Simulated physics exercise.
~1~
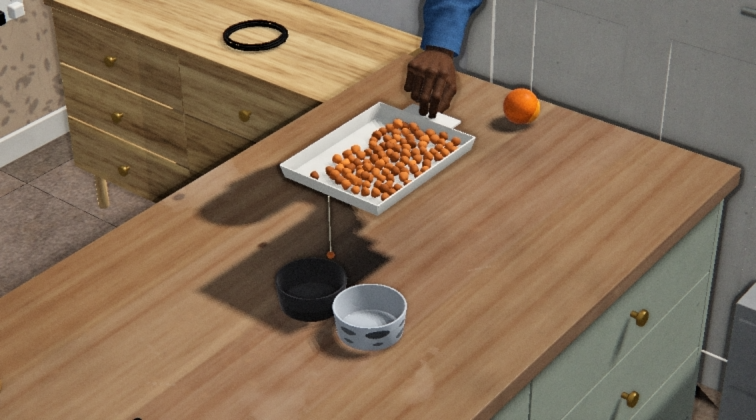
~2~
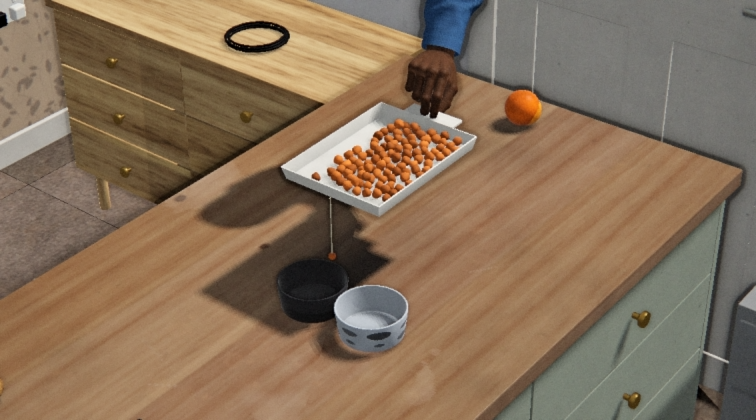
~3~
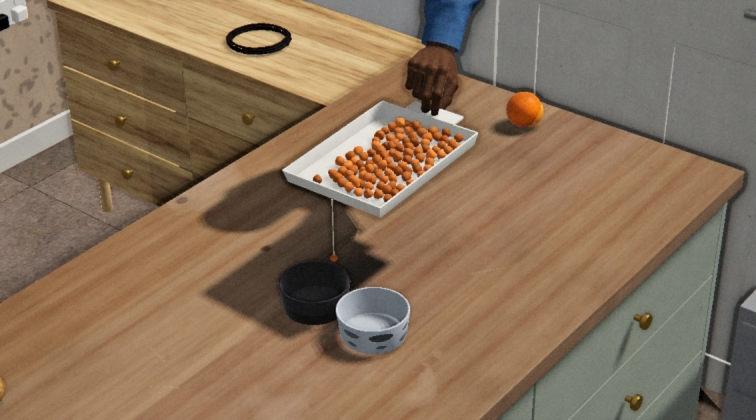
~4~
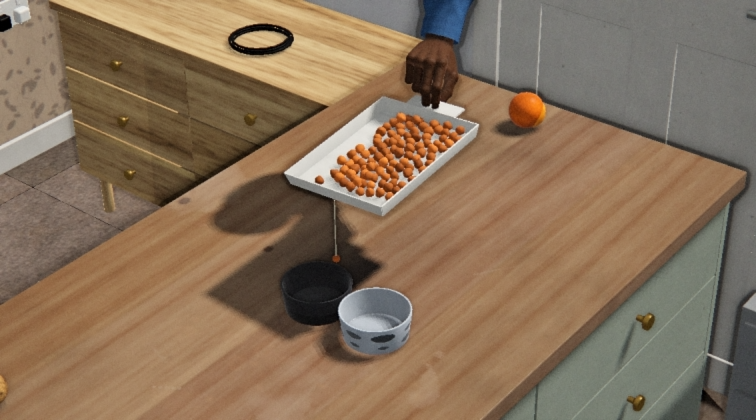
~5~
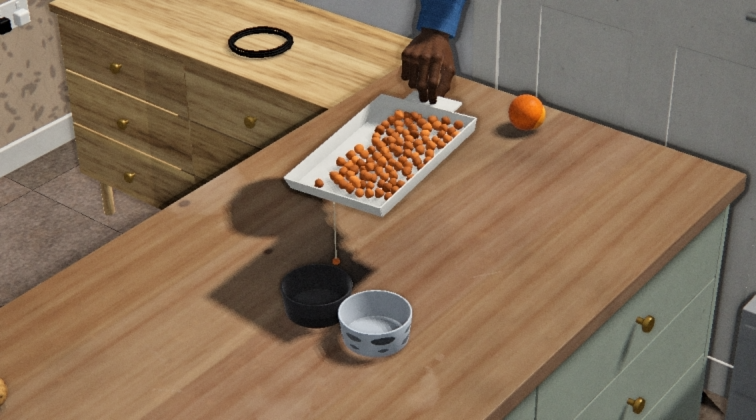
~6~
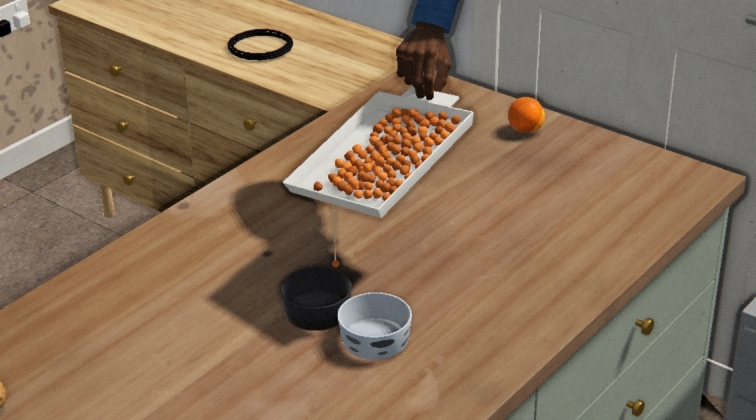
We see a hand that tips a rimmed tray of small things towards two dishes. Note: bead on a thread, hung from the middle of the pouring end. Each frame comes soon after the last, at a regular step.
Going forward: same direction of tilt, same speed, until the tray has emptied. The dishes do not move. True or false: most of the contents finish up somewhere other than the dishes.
True.
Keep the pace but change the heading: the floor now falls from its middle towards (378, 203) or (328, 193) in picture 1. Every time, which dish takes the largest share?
For the first place it's the right-side dish, for the second the left-side dish.
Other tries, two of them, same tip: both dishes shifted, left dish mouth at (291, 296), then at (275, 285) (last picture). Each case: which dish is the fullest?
Result, first place: The lefthand one; second place: The lefthand one.
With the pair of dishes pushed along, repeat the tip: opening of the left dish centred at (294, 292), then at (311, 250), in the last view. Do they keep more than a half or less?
Catch, run one: Below the halfway mark; run two: Below the halfway mark.
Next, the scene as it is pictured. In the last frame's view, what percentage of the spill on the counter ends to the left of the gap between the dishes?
Roughly 100 in a hundred.
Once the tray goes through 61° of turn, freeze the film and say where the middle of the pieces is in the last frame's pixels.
In the last view the centre sits at roughly (334, 153).
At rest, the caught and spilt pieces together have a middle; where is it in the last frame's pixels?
Close to (265, 294), more or less.
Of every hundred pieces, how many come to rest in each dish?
In per cent, left near 20 and right near 0.
Shortly afterwards, tray tipped steeply; all but a few on the tray; only a few outside both.
Next, tray tipped past a quarter turn; all but a few on the tray; only a few outside both.
Some moments later, tray tipped past a quarter turn; near a quarter in the left dish; the bulk outside both.
In the end, tray tipped past a quarter turn; none at all in the right dish; near a quarter in the left dish; the bulk outside both.
